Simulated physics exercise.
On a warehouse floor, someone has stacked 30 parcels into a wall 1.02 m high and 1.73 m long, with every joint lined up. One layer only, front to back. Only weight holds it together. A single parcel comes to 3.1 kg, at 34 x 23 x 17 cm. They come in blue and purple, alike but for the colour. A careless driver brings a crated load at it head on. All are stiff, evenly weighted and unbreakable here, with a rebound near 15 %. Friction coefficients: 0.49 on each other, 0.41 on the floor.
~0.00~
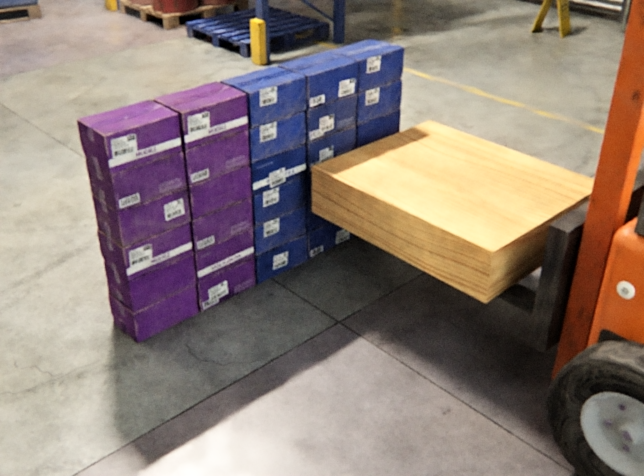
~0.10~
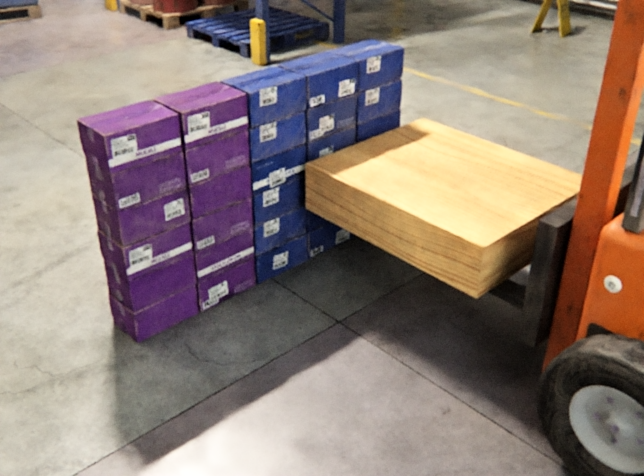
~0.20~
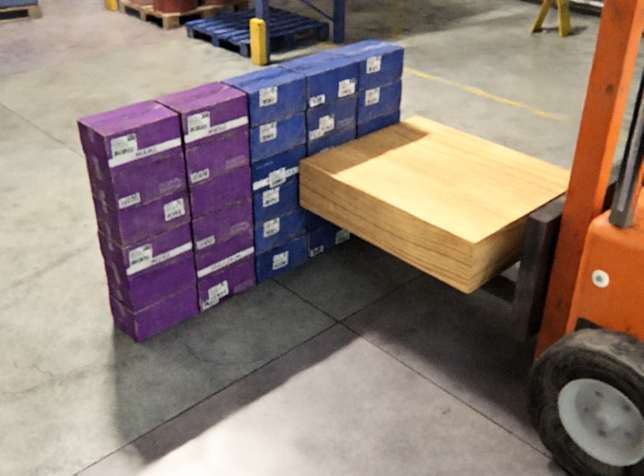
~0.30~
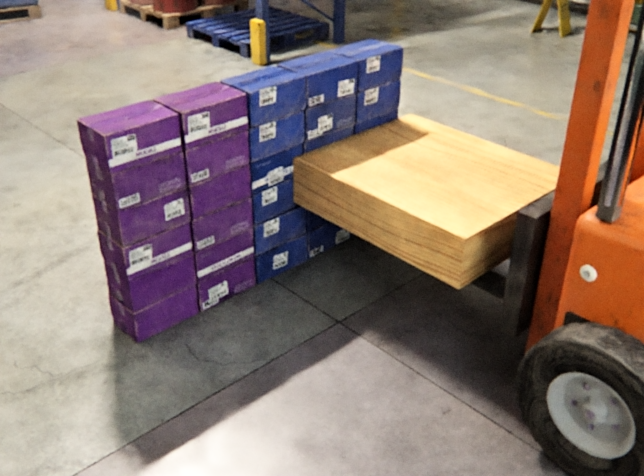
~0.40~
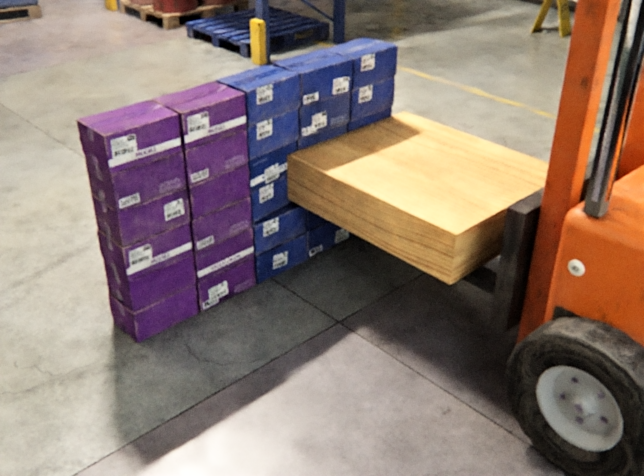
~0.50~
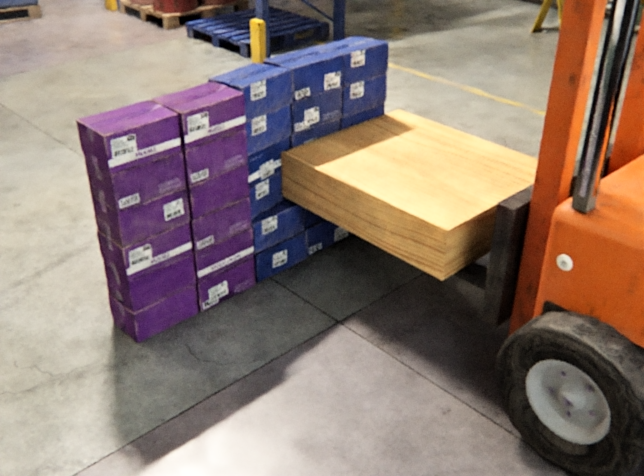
On a warehouse floor, a forklift moves a wooden load left, pushing stacked blue boxes out of line.
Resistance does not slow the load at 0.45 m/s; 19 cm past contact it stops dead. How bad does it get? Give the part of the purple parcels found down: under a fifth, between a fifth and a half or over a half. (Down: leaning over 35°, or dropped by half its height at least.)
The part is less than a fifth.
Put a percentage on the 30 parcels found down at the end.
Roughly 40 per cent of them.
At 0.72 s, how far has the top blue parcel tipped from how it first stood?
About 15°.
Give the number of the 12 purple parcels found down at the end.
It comes to 0.
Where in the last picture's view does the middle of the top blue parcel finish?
At about (155, 184).
After 0.72 s, none of the 12 purple parcels down (0 of 30 in all colours); top purple parcel unmoved; top blue parcel leaning 14°.
After 1.04 s, none of the 12 purple parcels down (12 of 30 in all colours); top purple parcel unmoved; top blue parcel leaning 65°, 34 cm lower.
At rest (1.8 s), none of the 12 purple parcels down (12 of 30 in all colours); top purple parcel unmoved; top blue parcel on its side. That is 0 per cent. As the last picture would show them, middles, top purple parcel near (130, 136), top blue parcel near (155, 184).
